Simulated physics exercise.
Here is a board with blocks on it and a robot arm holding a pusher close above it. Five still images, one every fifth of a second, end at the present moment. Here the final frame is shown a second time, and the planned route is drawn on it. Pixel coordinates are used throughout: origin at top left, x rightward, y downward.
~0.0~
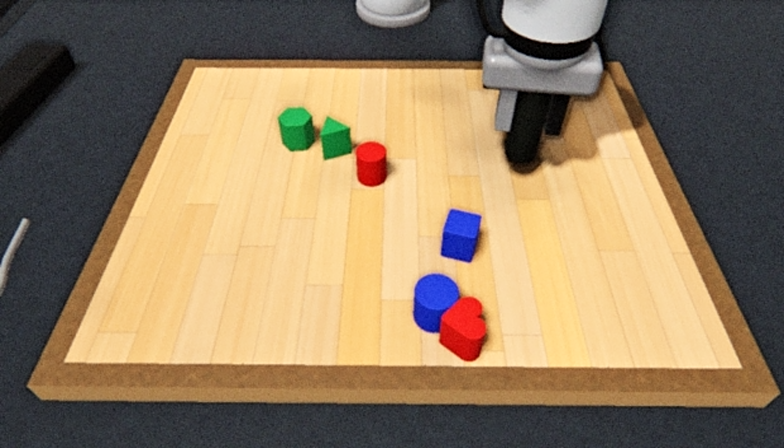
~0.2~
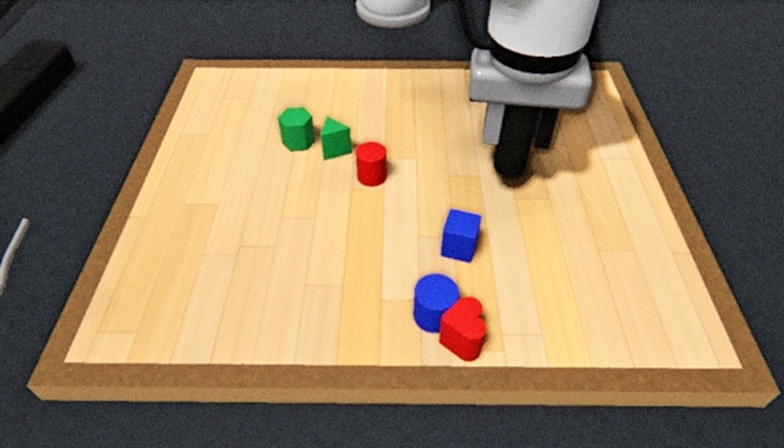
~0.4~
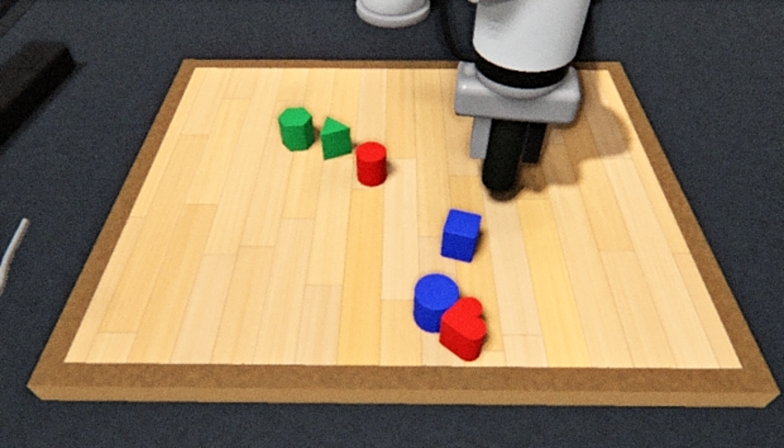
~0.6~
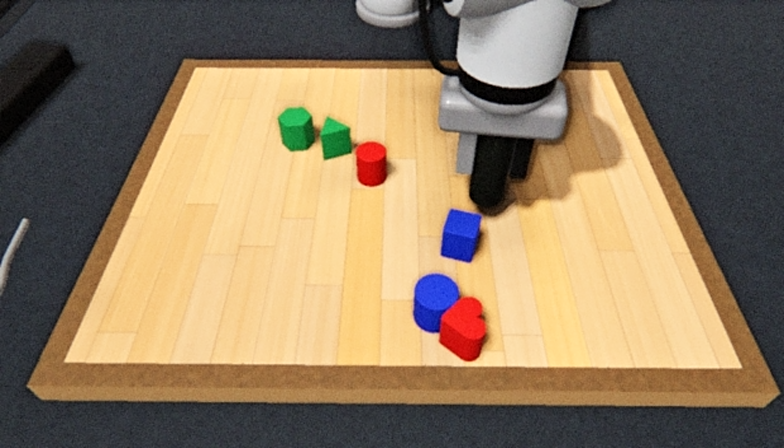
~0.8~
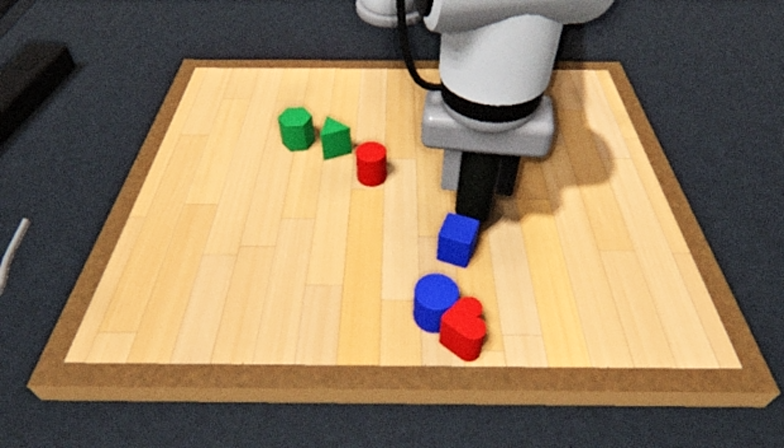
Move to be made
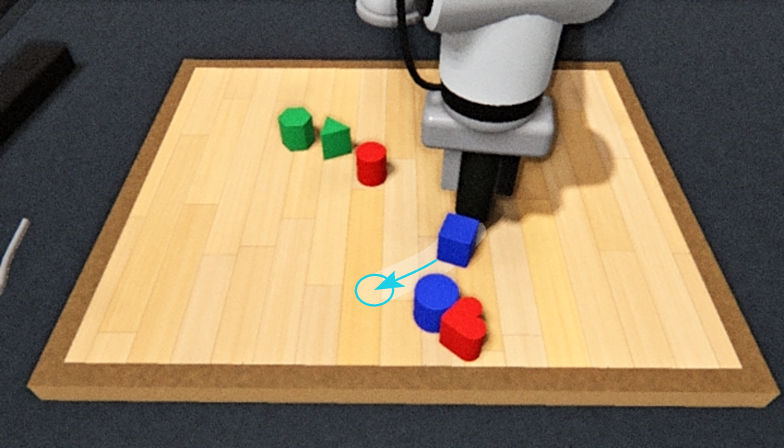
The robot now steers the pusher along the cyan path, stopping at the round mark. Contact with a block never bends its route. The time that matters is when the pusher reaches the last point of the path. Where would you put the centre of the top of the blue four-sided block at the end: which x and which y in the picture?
Located at (383, 300).
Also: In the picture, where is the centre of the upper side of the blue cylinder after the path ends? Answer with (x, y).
I'd guess (422, 317).
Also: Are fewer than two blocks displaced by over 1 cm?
My answer is no.
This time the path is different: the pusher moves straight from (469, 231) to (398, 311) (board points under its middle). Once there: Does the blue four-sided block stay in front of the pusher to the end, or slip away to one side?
Ahead of the pusher.
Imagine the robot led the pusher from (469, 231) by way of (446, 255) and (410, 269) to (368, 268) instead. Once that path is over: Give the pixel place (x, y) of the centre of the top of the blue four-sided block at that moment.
Its top face will be centred at roughly (406, 276).
The line goes from (469, 231) through (430, 264) to (374, 290).
What follows on the original path. One third of the way, pusher at (446, 235); blue four-sided block at (434, 254).
Two thirds of the way, pusher at (412, 254); blue cylinder at (426, 311); blue four-sided block at (404, 278), turned 30° anticlockwise; red heart at (468, 322), turned 15° anticlockwise.
At the end, pusher at (374, 271); blue cylinder at (422, 317); blue four-sided block at (383, 300), turned 80° anticlockwise; red heart at (467, 322), turned 20° anticlockwise.
